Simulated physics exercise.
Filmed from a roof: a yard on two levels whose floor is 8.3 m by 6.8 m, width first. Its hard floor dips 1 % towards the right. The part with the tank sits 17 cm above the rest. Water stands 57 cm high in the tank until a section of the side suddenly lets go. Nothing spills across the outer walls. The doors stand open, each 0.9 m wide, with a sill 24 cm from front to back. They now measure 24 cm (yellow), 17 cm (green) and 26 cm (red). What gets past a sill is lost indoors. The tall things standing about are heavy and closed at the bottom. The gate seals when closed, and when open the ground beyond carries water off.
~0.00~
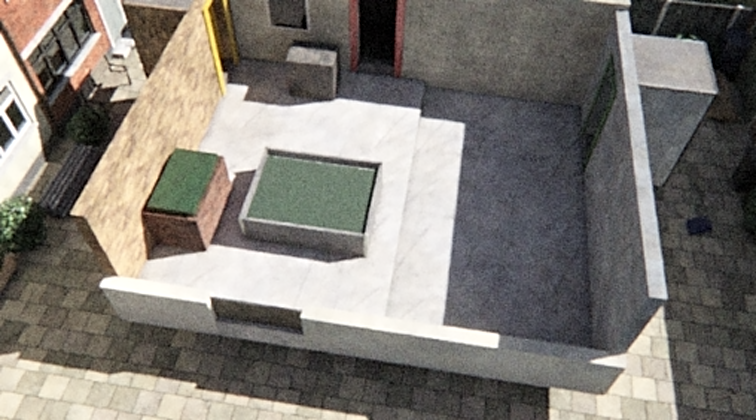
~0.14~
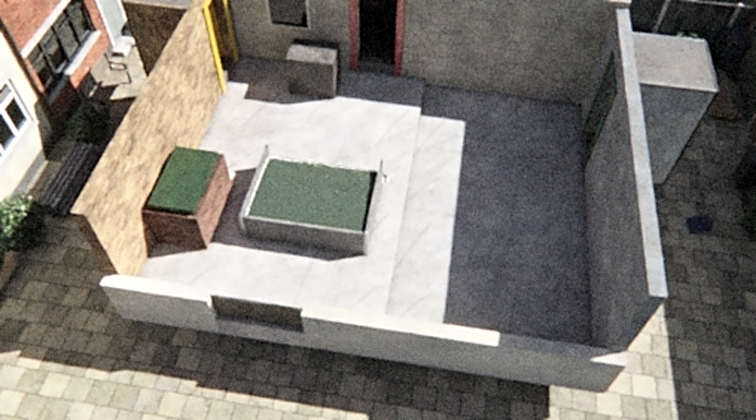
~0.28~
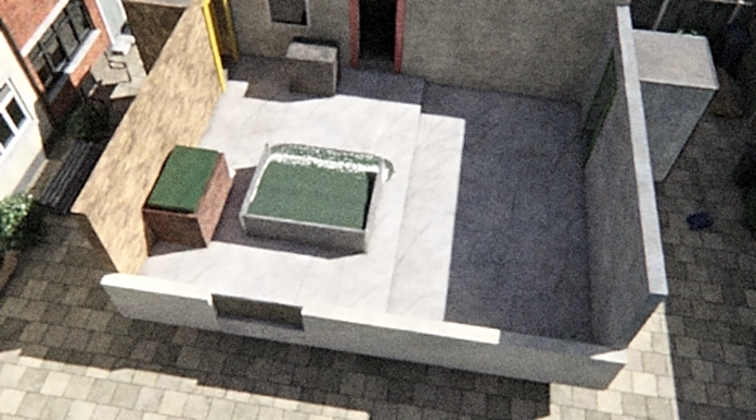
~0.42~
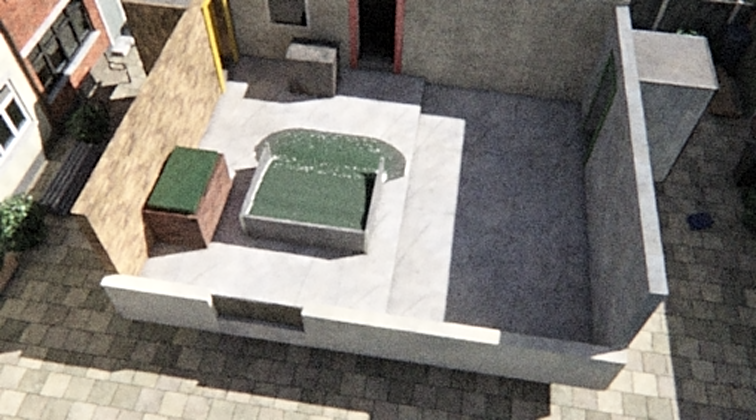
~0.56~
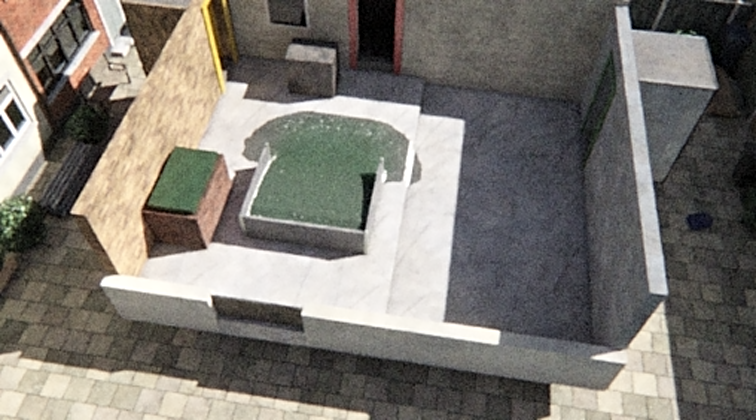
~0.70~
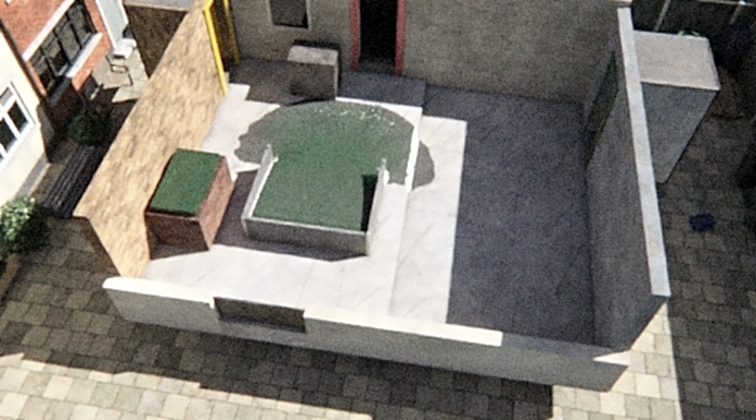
In this clip, a low rectangular tank of green water stands in a walled yard beside a brick planter-like box; its far side opens, and water pours out, spreading across the pale floor in a widening rounded sheet.
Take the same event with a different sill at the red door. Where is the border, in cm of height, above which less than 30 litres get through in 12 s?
At least 25 cm or so.
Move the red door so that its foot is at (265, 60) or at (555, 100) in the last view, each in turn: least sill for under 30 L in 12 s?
About 14.5 and 12.5 cm.
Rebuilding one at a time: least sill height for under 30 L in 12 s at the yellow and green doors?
Roughly 13.5 cm at yellow and 12.0 cm at green.
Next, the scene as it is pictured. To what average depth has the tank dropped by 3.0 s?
About 11 cm.
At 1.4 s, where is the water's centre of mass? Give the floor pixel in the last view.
Near (332, 169).
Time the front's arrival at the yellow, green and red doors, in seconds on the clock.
Arrival: Yellow 2.0 s, green 3.6 s, red 1.0 s.
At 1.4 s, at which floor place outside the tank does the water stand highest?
Near (326, 101).
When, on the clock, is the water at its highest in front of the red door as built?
Around 1.8 s.
After 1.4 s water covers 25 % of the floor, deepest (32 cm) near (326, 101); 28 cm at the red door, 0 litres in over its 26 cm sill.
After 3.0 s water covers 35 % of the floor, deepest (26 cm) near (238, 64); 23 cm at the red door, 25 litres in over its 26 cm sill.
After 12.0 s water covers 90 % of the floor, deepest (12 cm) near (587, 369); 2 cm at the red door, 26 litres in over its 26 cm sill.
At the red door as built, the water arrived by 1.1 s and peaked near 32 cm at 1.8 s.
With a sill of 22 cm, 56 litres would have come in within the 12 s; with 29.5 cm, 11 litres. So under 30 litres takes about 25 cm.
